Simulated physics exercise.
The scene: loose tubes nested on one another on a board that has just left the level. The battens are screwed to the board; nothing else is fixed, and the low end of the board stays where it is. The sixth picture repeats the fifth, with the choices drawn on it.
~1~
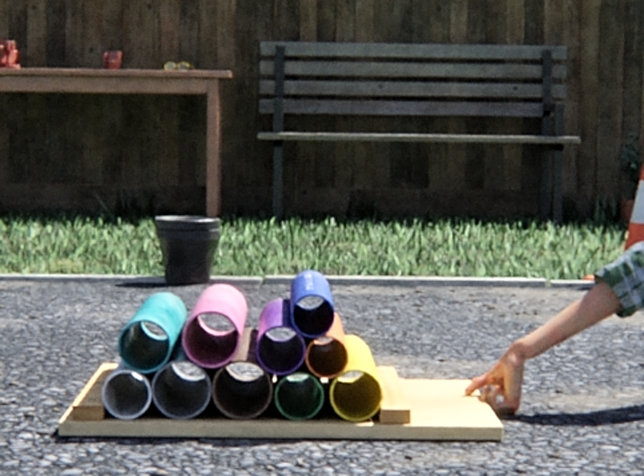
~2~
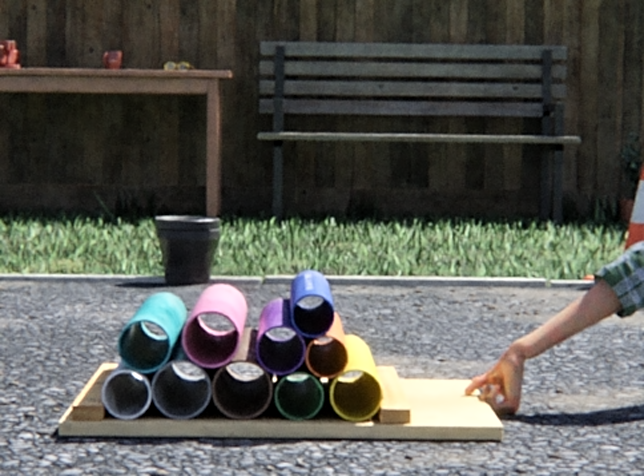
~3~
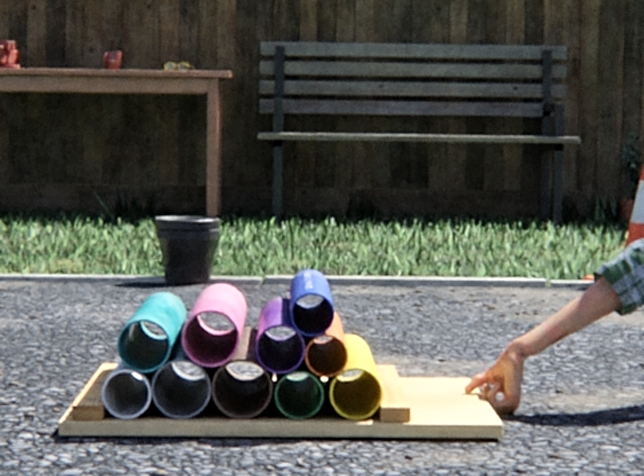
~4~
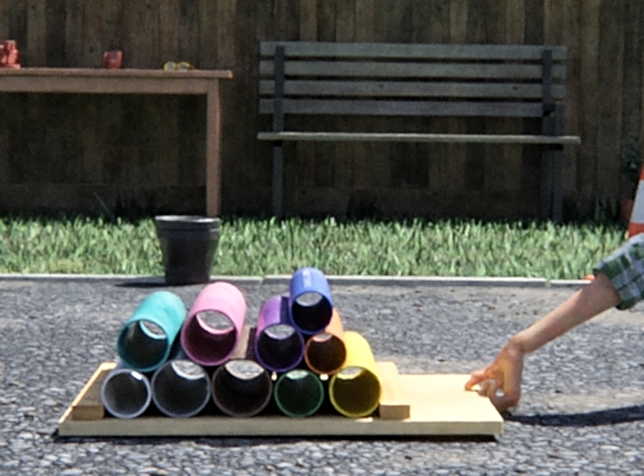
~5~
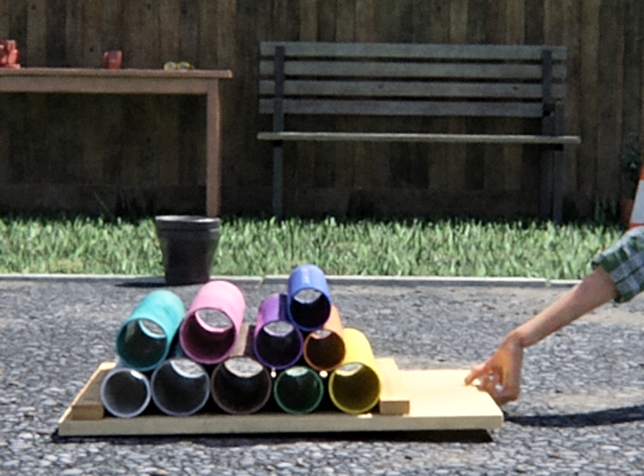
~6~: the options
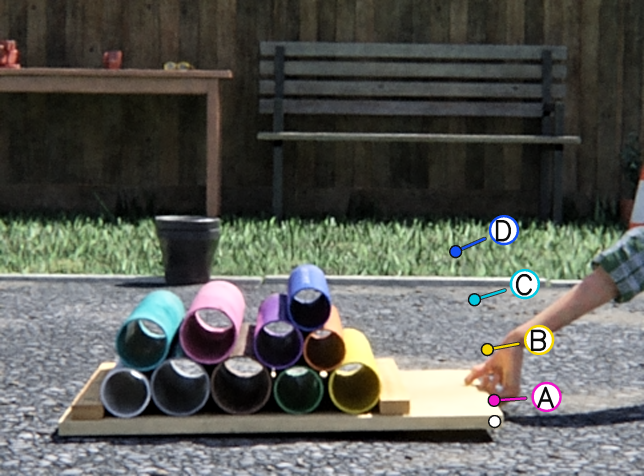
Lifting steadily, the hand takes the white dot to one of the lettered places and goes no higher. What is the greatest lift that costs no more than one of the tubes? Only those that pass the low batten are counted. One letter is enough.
Up to D.
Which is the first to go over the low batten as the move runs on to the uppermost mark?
The turquoise one.
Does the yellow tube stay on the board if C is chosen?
Yes.
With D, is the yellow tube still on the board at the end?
Yes.
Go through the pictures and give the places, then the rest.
The first frame shows board (282, 399); white tube (127, 394); grey tube (182, 389).
The second frame shows grey tube (182, 389); brown tube (242, 389).
The third frame shows board (282, 398); yellow tube (356, 393); pink tube (211, 338).
The fourth frame shows board (282, 396); white tube (126, 394); grey tube (181, 388).
The fifth frame shows board (282, 393); white tube (126, 392); grey tube (180, 386).
On the marked copy, A at (494, 400); B at (487, 349); C at (474, 300); D at (456, 252); the white dot at (494, 421).
With D. Early on, board at 16°.
Further on, board at 25°.
At the end, board at 25°, one over the low batten (turquoise).
As for the rest, A none over the low batten; B none over the low batten; C none over the low batten.
